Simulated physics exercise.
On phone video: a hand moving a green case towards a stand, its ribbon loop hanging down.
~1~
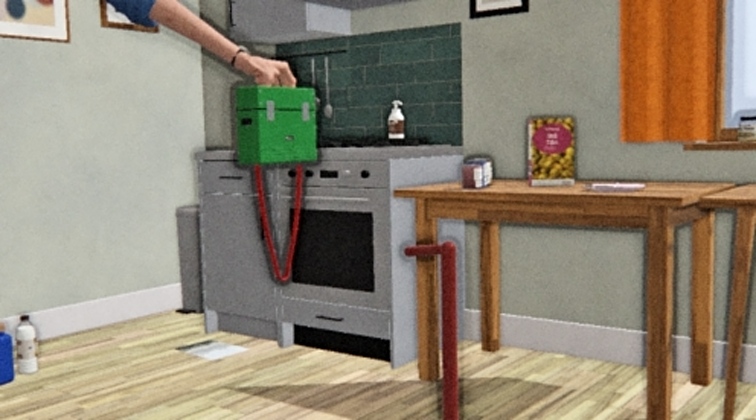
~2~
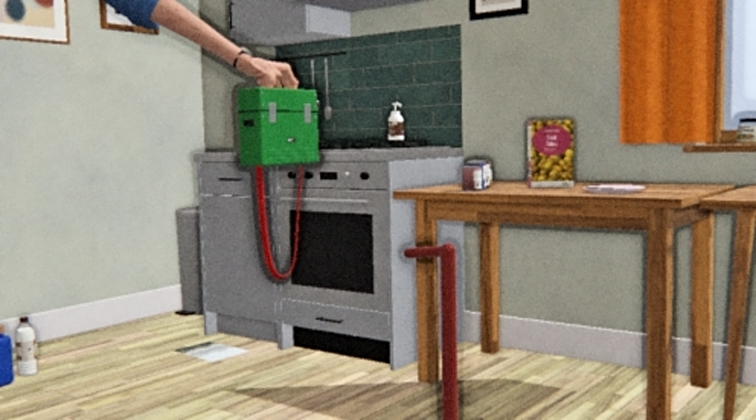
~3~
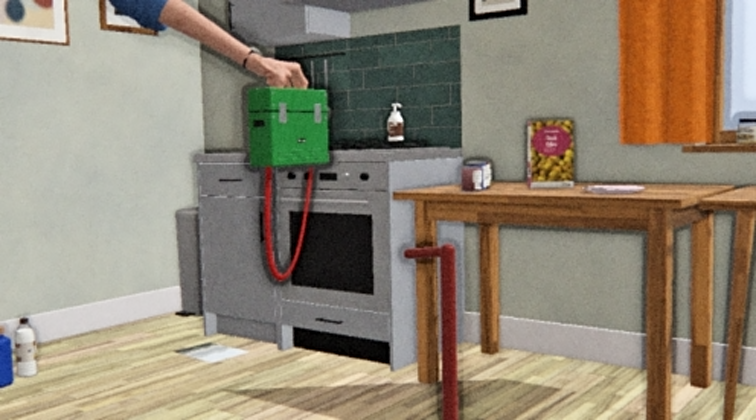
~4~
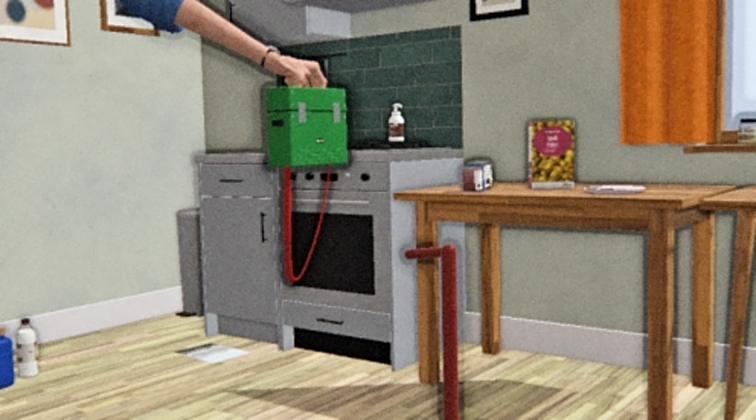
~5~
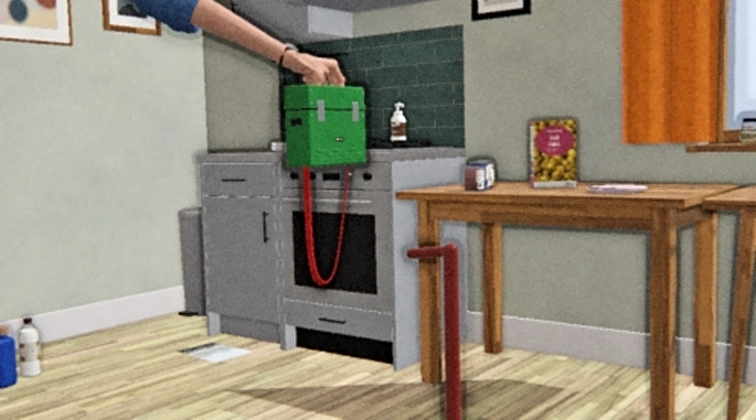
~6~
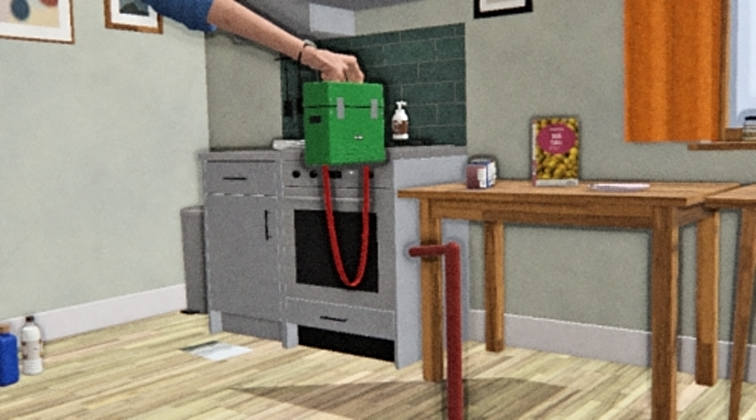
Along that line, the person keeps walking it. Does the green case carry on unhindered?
No, the green case is held back.
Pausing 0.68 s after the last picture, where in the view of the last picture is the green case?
At (424, 121) by that time.
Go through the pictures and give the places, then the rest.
In the first frame, green case (278, 125); hook tip (409, 252).
In the second frame, green case (279, 127); bottom of the loop (283, 277).
In the third frame, green case (290, 127).
In the fourth frame, green case (308, 127); bottom of the loop (296, 280).
In the fifth frame, green case (327, 126).
In the sixth frame, green case (345, 123); bottom of the loop (353, 285); hook tip (414, 252); hook points towards it, loop hangs below the hook.
Then, 0.68 s on from there, case over the post near (424, 120).
Then, 1.24 s on from there, case past the post near (498, 117).
In the end, case past the post near (538, 116); loop tight round the post, hand stopped. The green case snags on the hook.
